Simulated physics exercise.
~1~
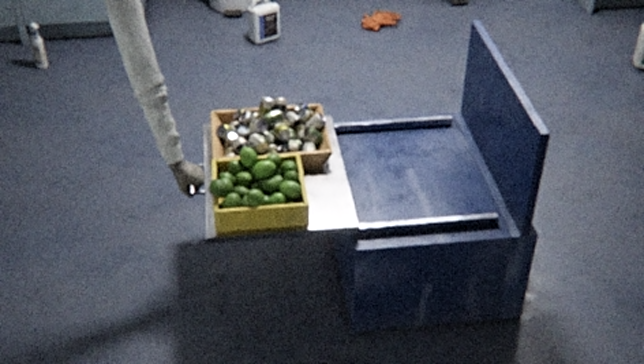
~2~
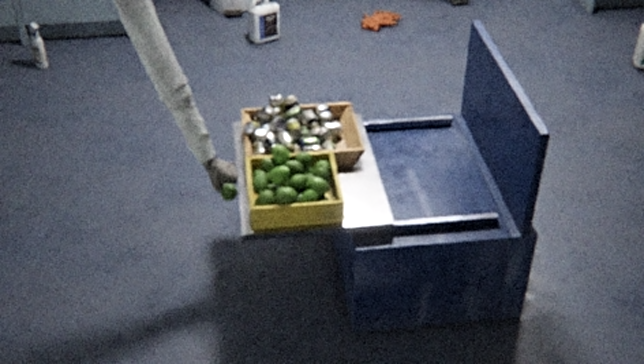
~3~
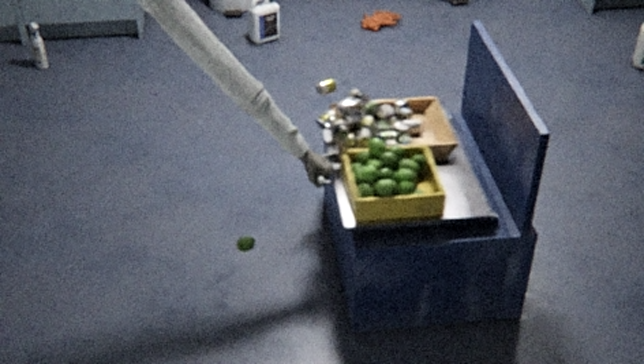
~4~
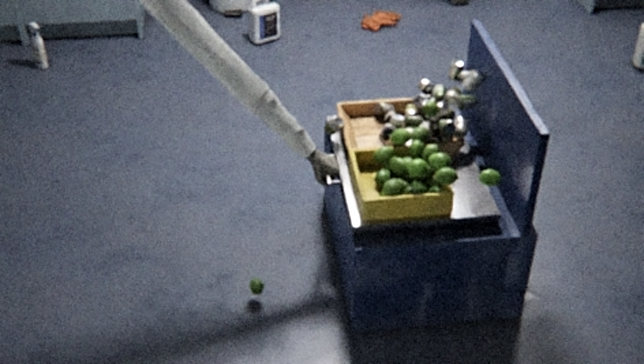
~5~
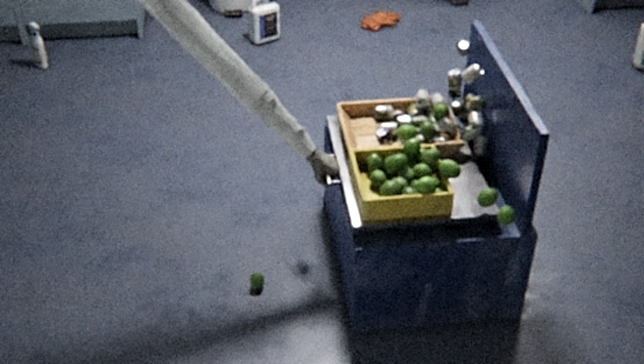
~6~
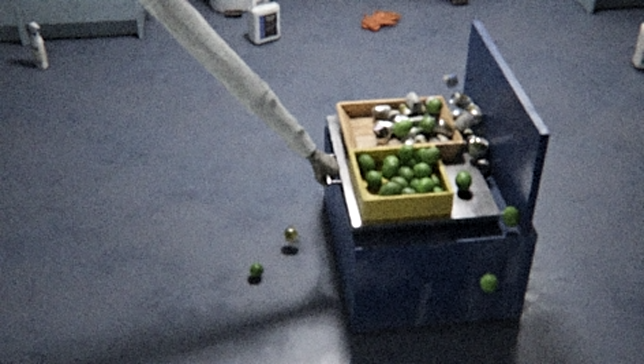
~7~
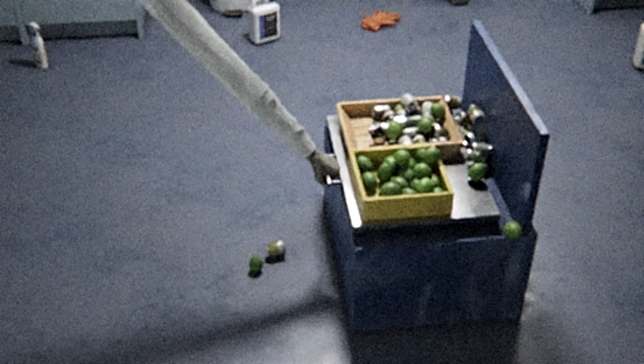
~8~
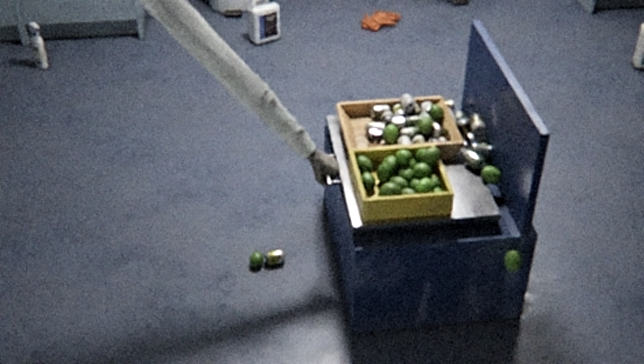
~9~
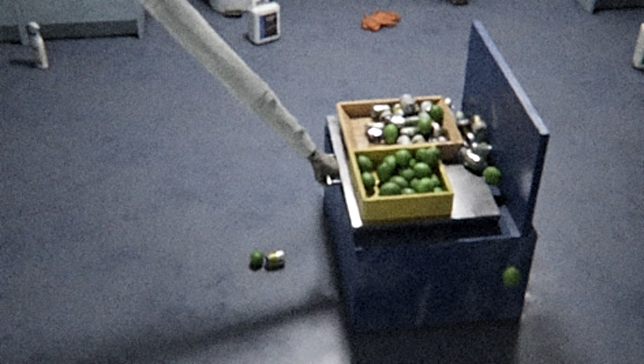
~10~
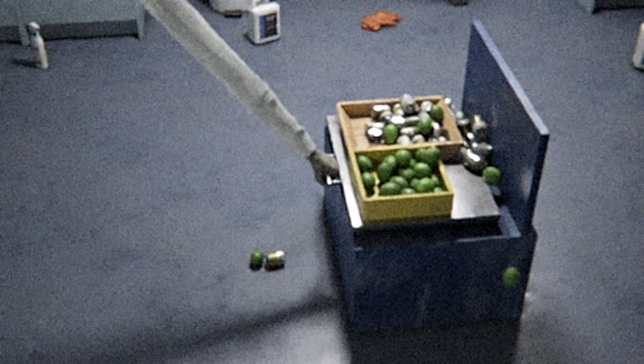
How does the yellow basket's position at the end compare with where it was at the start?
It ends up clearly farther to the right, over the blue unit, whereas at the start it was out to the left of it.
